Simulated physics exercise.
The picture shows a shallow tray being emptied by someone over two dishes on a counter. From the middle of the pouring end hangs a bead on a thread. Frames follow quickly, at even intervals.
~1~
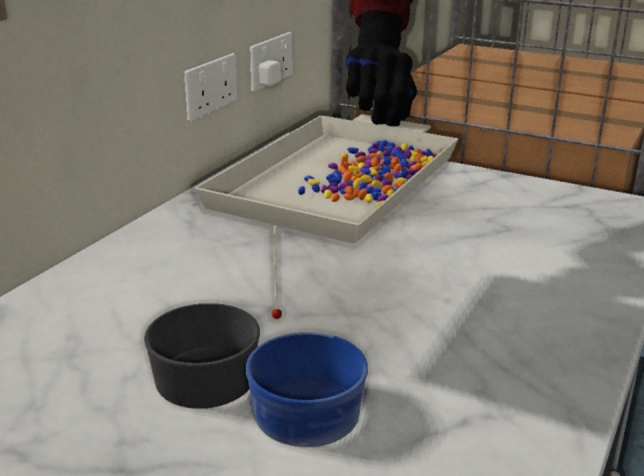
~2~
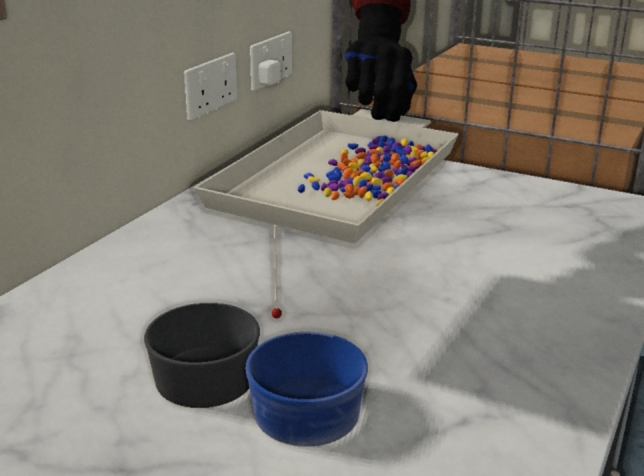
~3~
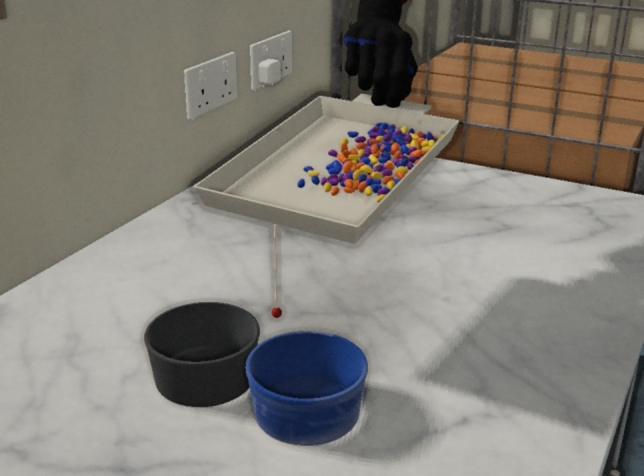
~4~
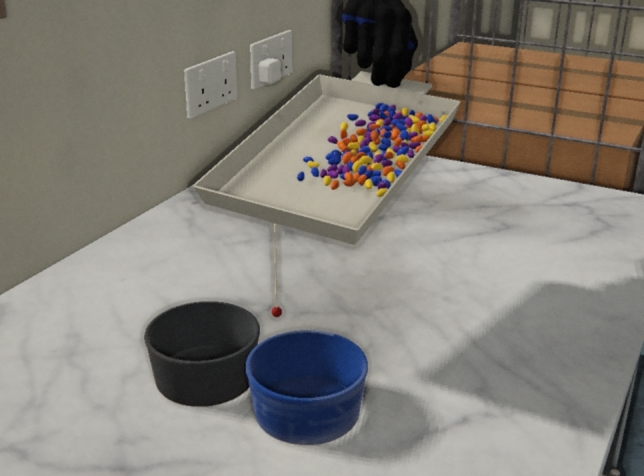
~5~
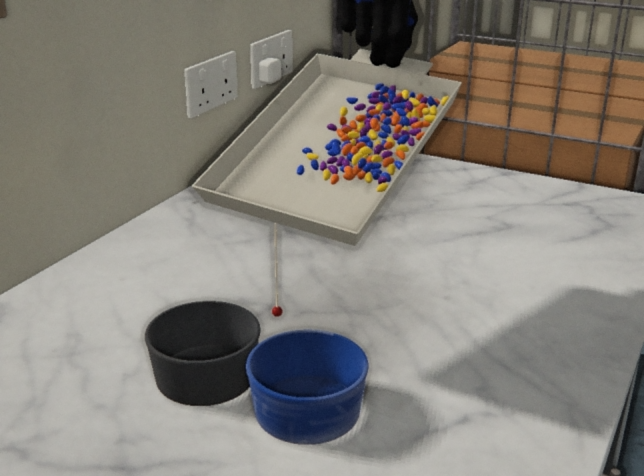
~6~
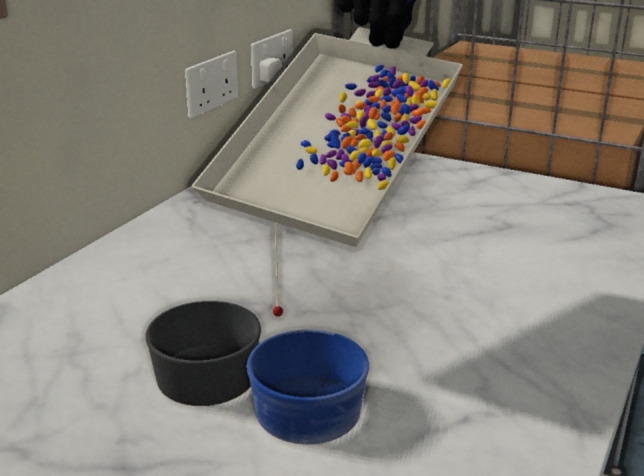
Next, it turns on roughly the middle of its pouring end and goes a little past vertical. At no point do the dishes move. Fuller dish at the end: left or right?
Right.
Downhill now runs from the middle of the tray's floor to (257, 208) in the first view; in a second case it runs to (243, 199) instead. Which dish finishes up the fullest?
The leftmost dish; the leftmost dish.
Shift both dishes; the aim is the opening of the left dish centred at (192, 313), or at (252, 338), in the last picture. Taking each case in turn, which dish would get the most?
In turn: The right one; the right-hand dish.
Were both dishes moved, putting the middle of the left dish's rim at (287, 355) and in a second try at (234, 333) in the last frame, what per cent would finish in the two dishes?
First placement near 80 percent, second near 80 percent.
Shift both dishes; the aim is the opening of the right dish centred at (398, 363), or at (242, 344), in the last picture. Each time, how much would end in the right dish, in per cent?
20 %, then 30 %.
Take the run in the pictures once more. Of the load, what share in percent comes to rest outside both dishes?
It comes to some 20 in a hundred.
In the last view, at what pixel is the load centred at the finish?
The centre ends up roughly at (311, 408).
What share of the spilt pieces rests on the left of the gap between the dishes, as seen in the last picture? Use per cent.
30 per cent, roughly.
Soon after the last picture, tray tipped steeply; most on the tray; a small part in the air.
A little later, tray tipped past a quarter turn; about a quarter on the tray; about half in the right dish; a stray few in the left dish; about a quarter outside both; a small part in the air.
Later still, tray tipped past a quarter turn; most in the right dish; a small part in the left dish; about a quarter outside both.
At rest, tray tipped past a quarter turn; most in the right dish; a small part in the left dish; about a quarter outside both.
